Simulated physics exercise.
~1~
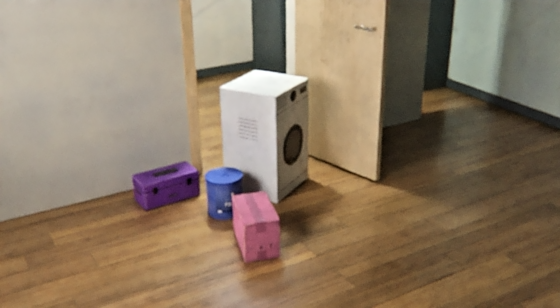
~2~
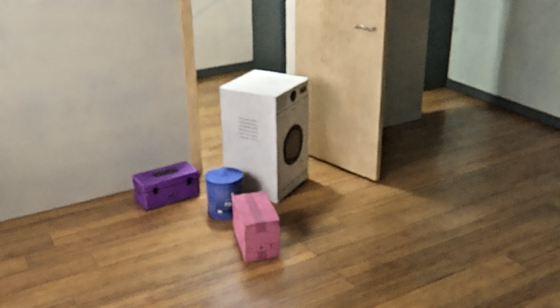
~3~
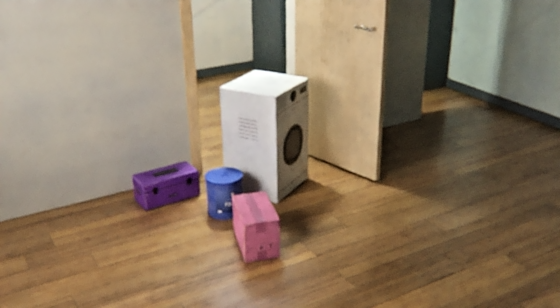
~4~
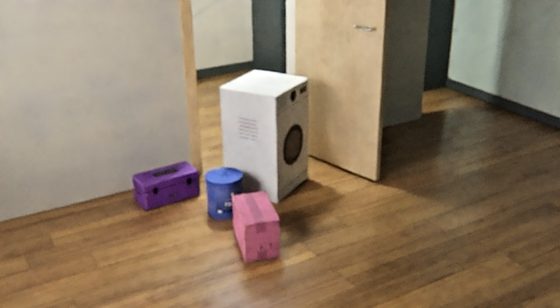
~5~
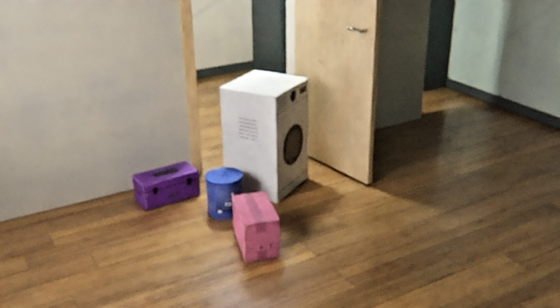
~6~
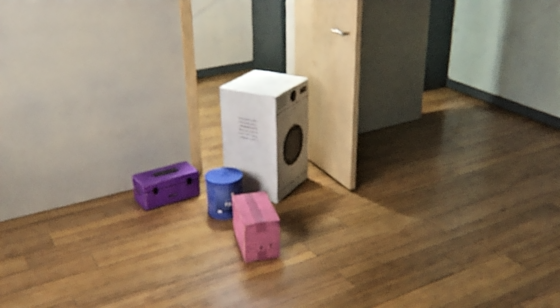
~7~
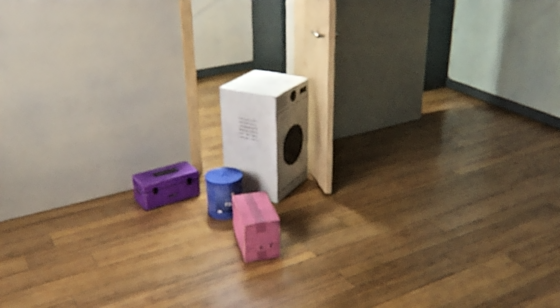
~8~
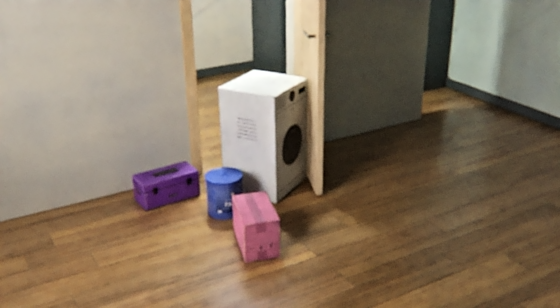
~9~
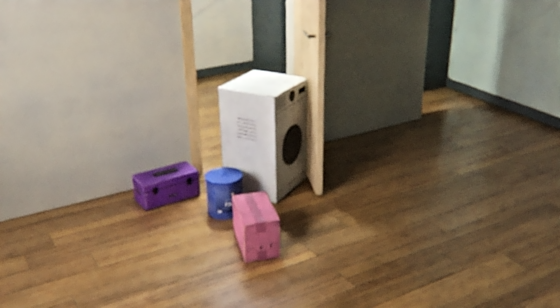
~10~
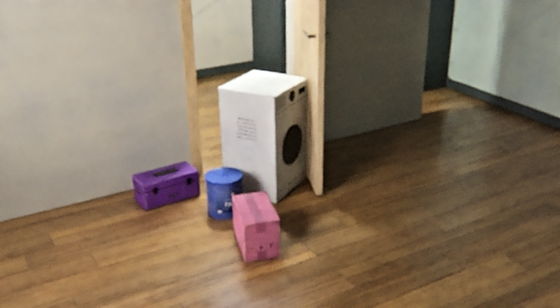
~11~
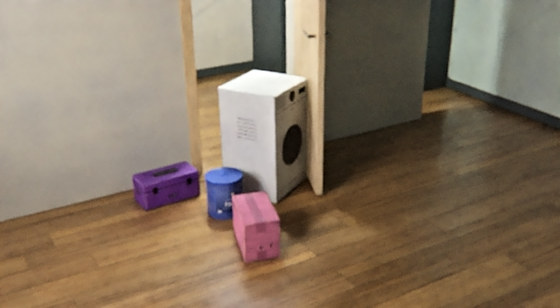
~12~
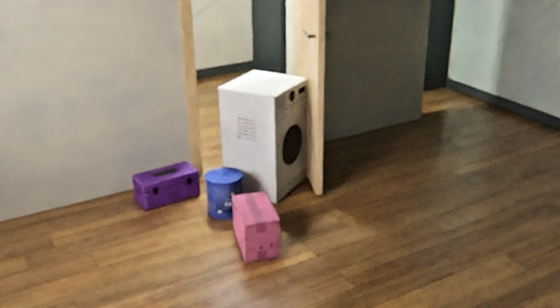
In a doorway, a wooden door swinging left toward a white appliance and stopping still open, purple, blue and pink items unmoved.
